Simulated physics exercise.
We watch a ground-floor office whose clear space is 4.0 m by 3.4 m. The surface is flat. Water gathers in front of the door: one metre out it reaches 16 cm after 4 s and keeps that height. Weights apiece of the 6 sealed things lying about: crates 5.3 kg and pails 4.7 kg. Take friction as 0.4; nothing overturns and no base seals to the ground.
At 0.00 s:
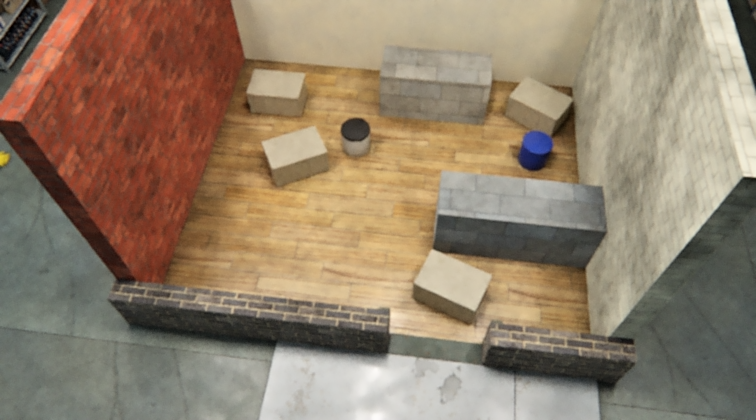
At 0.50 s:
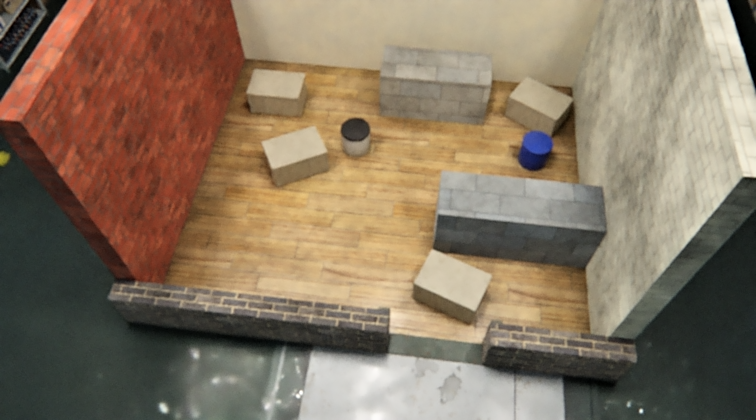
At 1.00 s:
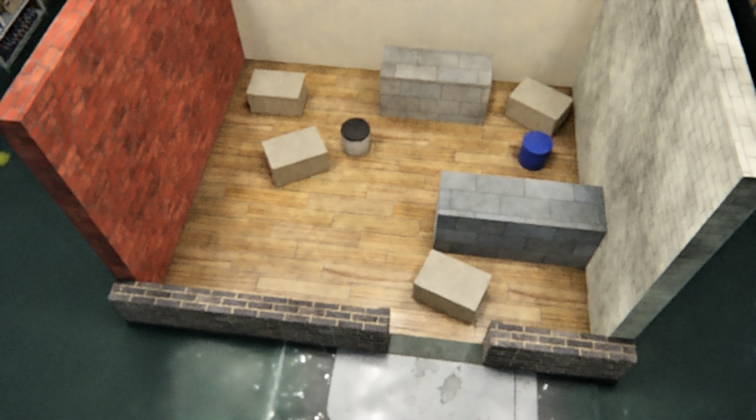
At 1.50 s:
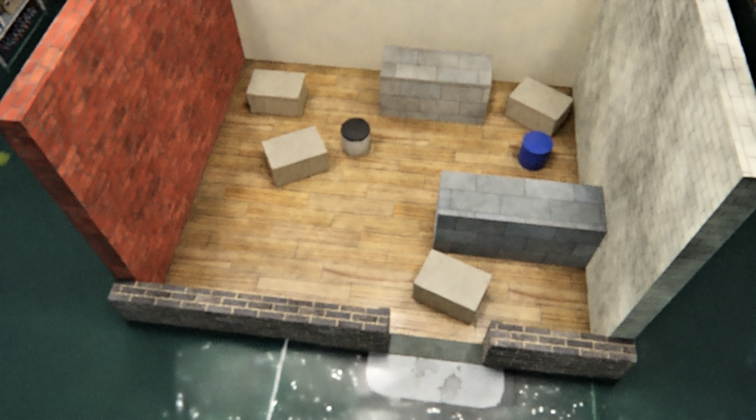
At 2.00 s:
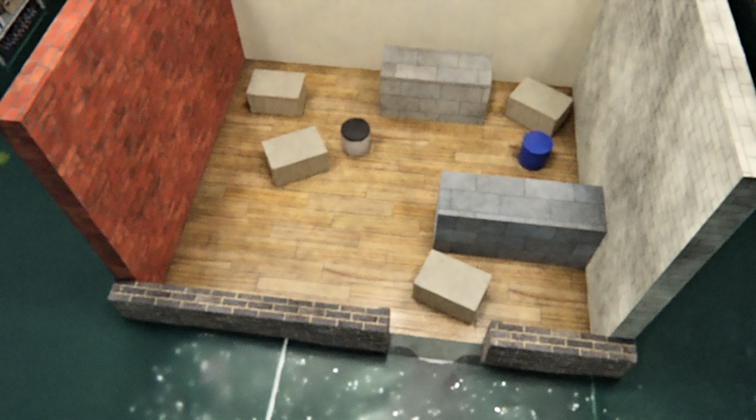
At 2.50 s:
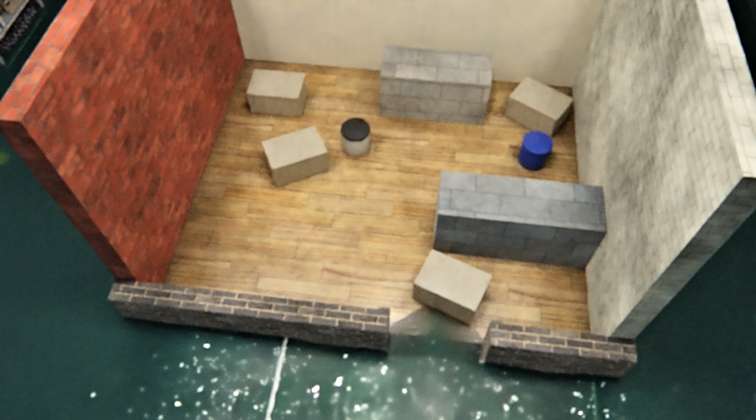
A ground-floor office with a wood floor, a red brick wall at left and a pale wall at right is seen from high above. Tan crates stand around two grey block-like forms, with a black-topped pail left of centre and a blue one at right. Dark, glinting water spreads over the ground outside, covers the pale path and just enters the doorway, while the objects and camera stay still.
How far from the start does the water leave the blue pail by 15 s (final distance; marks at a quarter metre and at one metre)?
The blue pail holds its place.
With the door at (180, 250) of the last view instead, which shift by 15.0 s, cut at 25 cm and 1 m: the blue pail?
Then the blue pail slides a little.
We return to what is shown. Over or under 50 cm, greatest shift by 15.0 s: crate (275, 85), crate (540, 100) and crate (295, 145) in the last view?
In turn: Past it, under, more.
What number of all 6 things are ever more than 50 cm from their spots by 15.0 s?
I count 4.
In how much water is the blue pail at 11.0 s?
About 2 cm.
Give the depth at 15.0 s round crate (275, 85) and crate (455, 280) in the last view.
About 9 and 11 cm.
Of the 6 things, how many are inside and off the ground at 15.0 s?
I count 5.
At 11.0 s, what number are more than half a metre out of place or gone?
By then 3.
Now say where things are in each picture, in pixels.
In the first picture, the blue pail at (538, 142), on the bottom; water covers 0.0 m2; 0 of 6 have shifted.
In the second picture, the blue pail at (538, 142) rests on the ground; 0.0 m2 under water; 0 of 6 have shifted.
In the third picture, the blue pail at (538, 142), on the bottom; water covers 0.0 m2; 0 of 6 have shifted.
In the fourth picture, the blue pail at (538, 142) rests on the ground; 0.0 m2 under water; 0 of 6 have shifted.
In the fifth picture, the blue pail at (538, 142), on the bottom; water covers 0.0 m2; 0 of 6 have shifted.
In the sixth picture, the blue pail at (538, 142), on the bottom; water covers 0.2 m2; 0 of 6 have shifted.
After 3.5 s the blue pail is near (538, 142), 0.0 m from its start, aground; 0 afloat.
After 6.8 s the blue pail is near (538, 142), 0.0 m from its start, aground; 1 afloat.
After 11.0 s the blue pail is near (538, 142), 0.0 m from its start, aground; 4 afloat.
After 15.0 s the blue pail is near (540, 144), 0.0 m from its start, aground; 5 afloat.
